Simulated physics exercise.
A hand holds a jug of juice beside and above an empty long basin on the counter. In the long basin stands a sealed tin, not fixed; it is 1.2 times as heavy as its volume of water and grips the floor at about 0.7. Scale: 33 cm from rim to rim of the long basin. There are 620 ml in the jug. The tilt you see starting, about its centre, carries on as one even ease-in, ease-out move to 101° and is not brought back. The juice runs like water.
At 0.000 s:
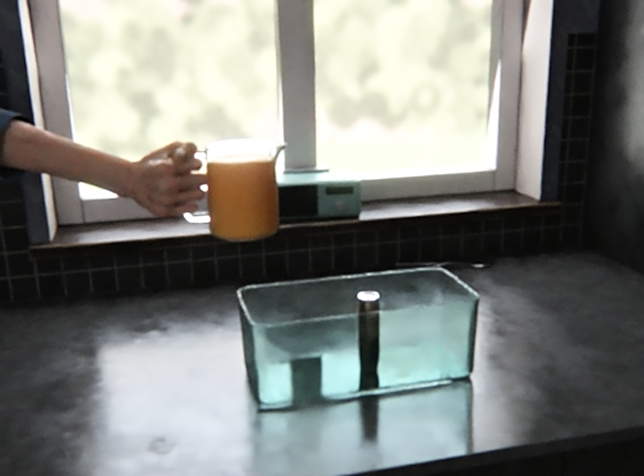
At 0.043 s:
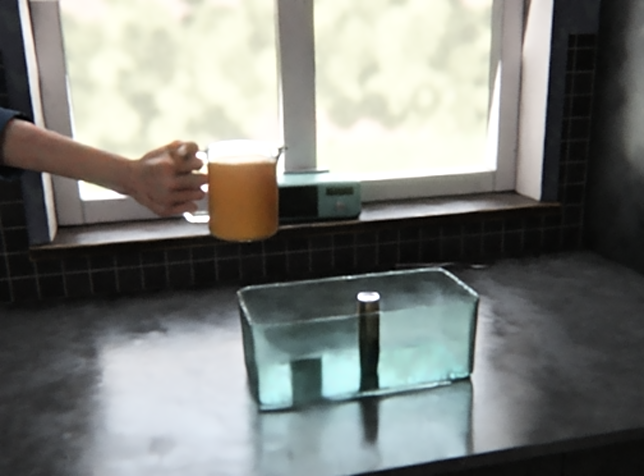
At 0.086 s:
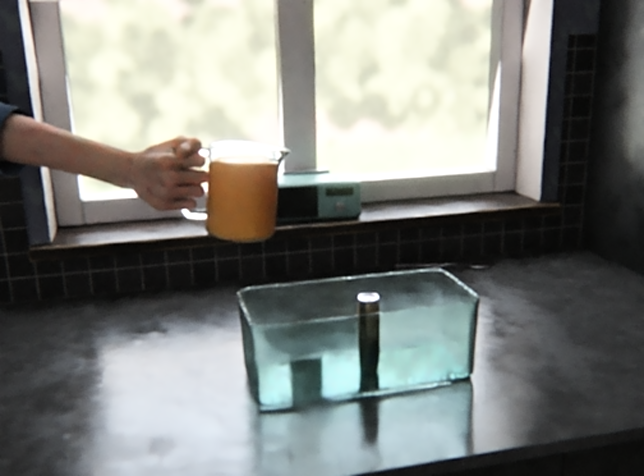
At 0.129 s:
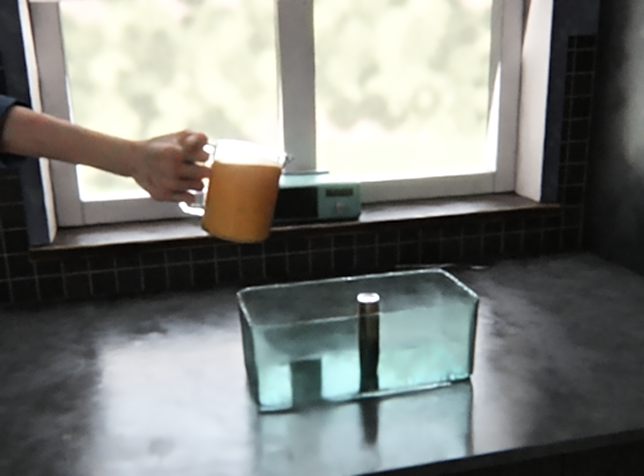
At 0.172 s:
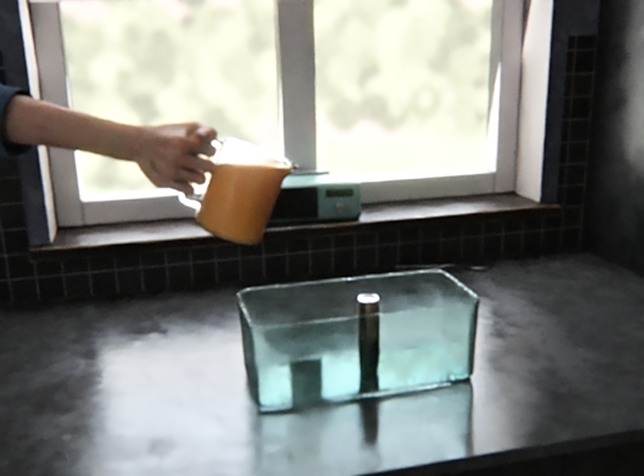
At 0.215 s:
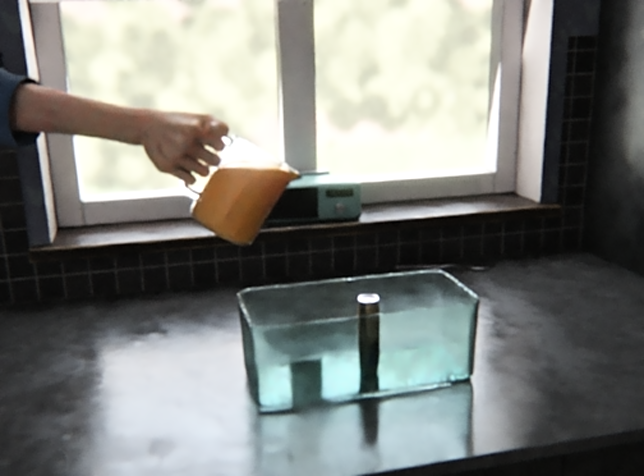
A dark kitchen counter below a bright white-framed window is seen from slightly above by a still camera. A hand reaching in from the left holds a clear jug of orange juice above a long, pale green glass basin, with a small dark tin upright at it and a greenish box on the sill. The hand tilts the jug to the right, slowly then further, and the juice shifts toward its right rim.
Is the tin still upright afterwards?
It topples.
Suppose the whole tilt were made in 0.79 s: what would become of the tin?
The tin remains upright.
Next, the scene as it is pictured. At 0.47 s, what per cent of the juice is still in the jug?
Some 62 per cent.
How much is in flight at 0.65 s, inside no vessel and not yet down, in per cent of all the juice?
Some 24 per cent.
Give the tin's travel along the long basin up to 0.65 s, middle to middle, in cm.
Some 2 cm.
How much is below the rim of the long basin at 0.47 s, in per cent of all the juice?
About 10 per cent.
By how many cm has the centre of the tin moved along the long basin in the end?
About 8.0 cm.
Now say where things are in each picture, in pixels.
It leans 0°; its right rim is at (286, 144); the juice meets the walls at (207, 160) and (274, 156); the long basin's rim runs from (244, 307) to (461, 284); the tin's top is at (368, 299), in the first frame.
It leans 2°; its right rim is at (288, 146); the juice meets the walls at (207, 160) and (275, 157), in the second frame.
It leans 6°; its right rim is at (291, 150); the juice meets the walls at (210, 160) and (277, 159), in the third frame.
It leans 13°; its right rim is at (295, 157); the juice meets the walls at (212, 161) and (281, 161), in the fourth frame.
It leans 22°; its right rim is at (299, 166); the juice meets the walls at (213, 172) and (288, 164), in the fifth frame.
It leans 34°; its right rim is at (303, 177); the juice meets the walls at (206, 184) and (296, 167), in the sixth frame.
Then, 0.47 s in, the tilt is 95° and 62 per cent is still to pour; the tin stands where it began.
Then, 0.65 s in, the tilt is 101° and 22 per cent is still to pour; the tin leans 5°.
Then, 0.84 s in, the tilt is 101° and 7 per cent is still to pour; the tin leans 23°.
Then, 1.05 s in, the tilt is 101° and 2 per cent is still to pour; the tin lies on its side.
Finally, the tin lies on its side.
